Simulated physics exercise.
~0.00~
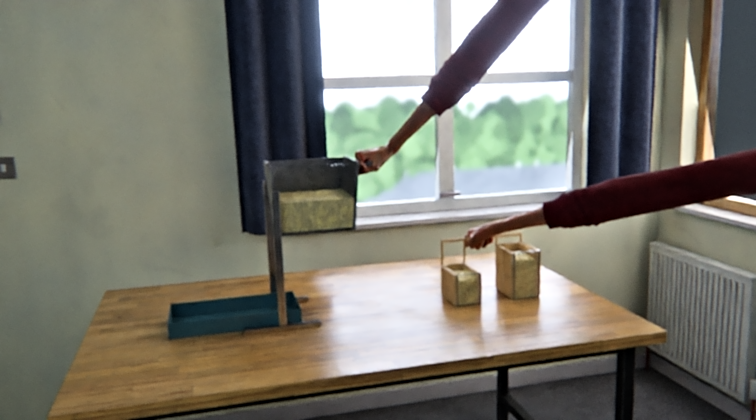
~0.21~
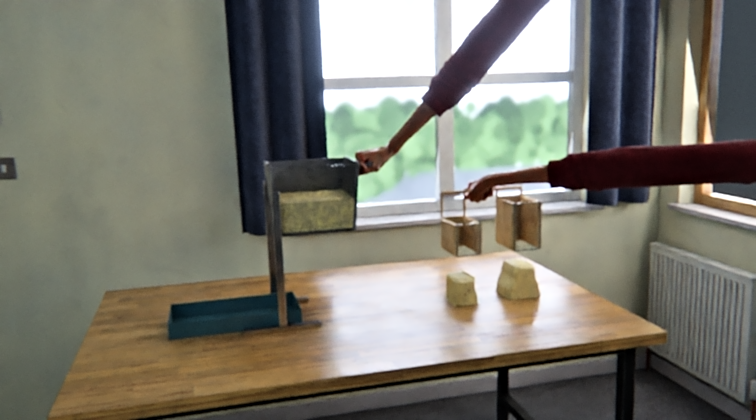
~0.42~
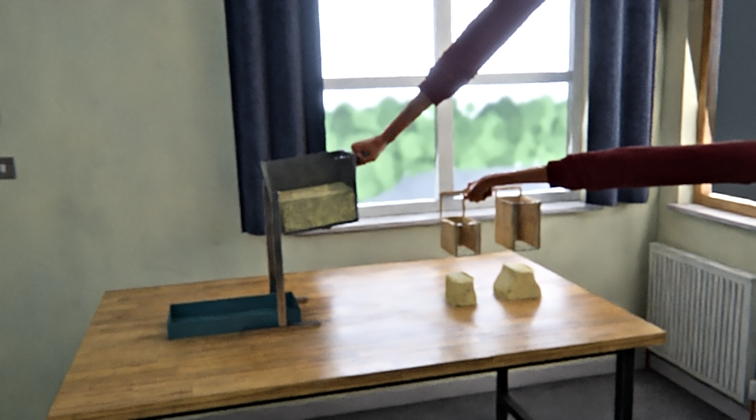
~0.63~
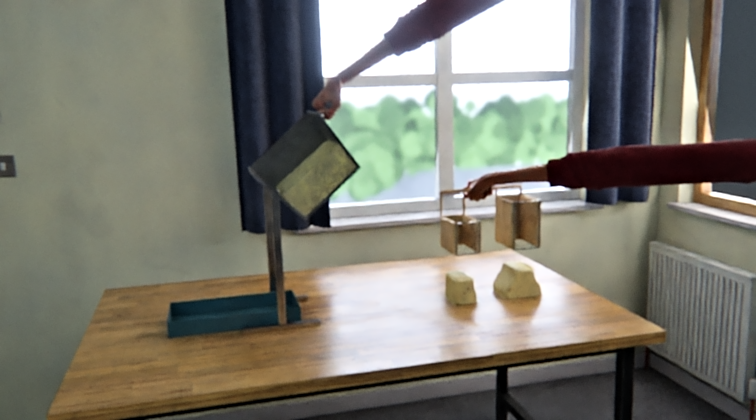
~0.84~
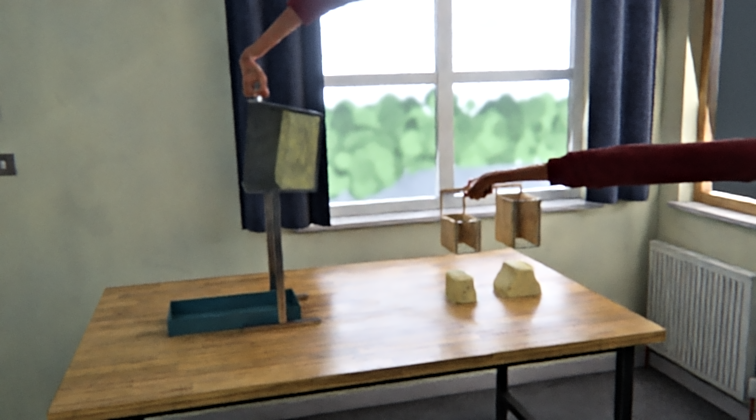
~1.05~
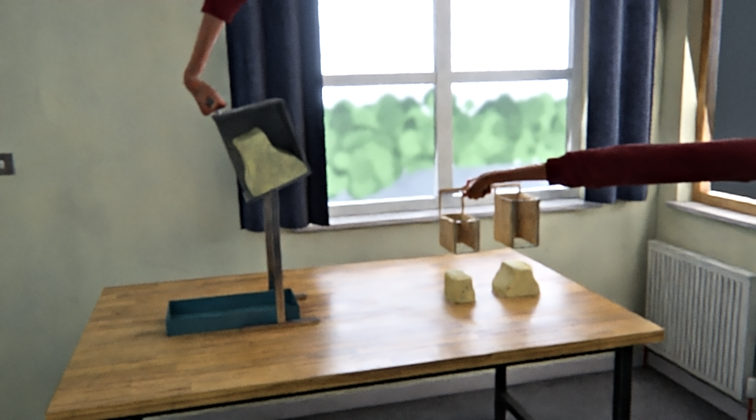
On a wooden table by a curtained window, one hand lifts two small box moulds off two pale blocks, and the taller right block slumps lower and wider. Another hand then turns a hinged tub of mashed potato up and over leftward above a teal tray, the mash shifting shape inside.
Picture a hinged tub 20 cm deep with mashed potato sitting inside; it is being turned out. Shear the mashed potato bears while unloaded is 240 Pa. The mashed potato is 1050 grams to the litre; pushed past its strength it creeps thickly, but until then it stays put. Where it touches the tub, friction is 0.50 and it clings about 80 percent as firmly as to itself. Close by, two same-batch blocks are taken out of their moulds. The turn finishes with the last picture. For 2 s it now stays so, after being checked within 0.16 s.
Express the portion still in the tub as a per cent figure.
I would say about 0 percent.
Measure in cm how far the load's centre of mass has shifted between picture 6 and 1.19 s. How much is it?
12 cm.
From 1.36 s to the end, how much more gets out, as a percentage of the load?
Roughly 25 per cent of the load.
By 1.19 s, the tub is at 108 degrees and holds 48 %.
By 1.36 s, the tub is at 108 degrees and holds 24 %.
By 1.53 s, the tub is at 108 degrees and holds 0 %.
By 1.70 s, the tub is at 108 degrees and holds 0 %.
By 3.05 s, at the end, the tub is at 108 degrees and holds 0 %.
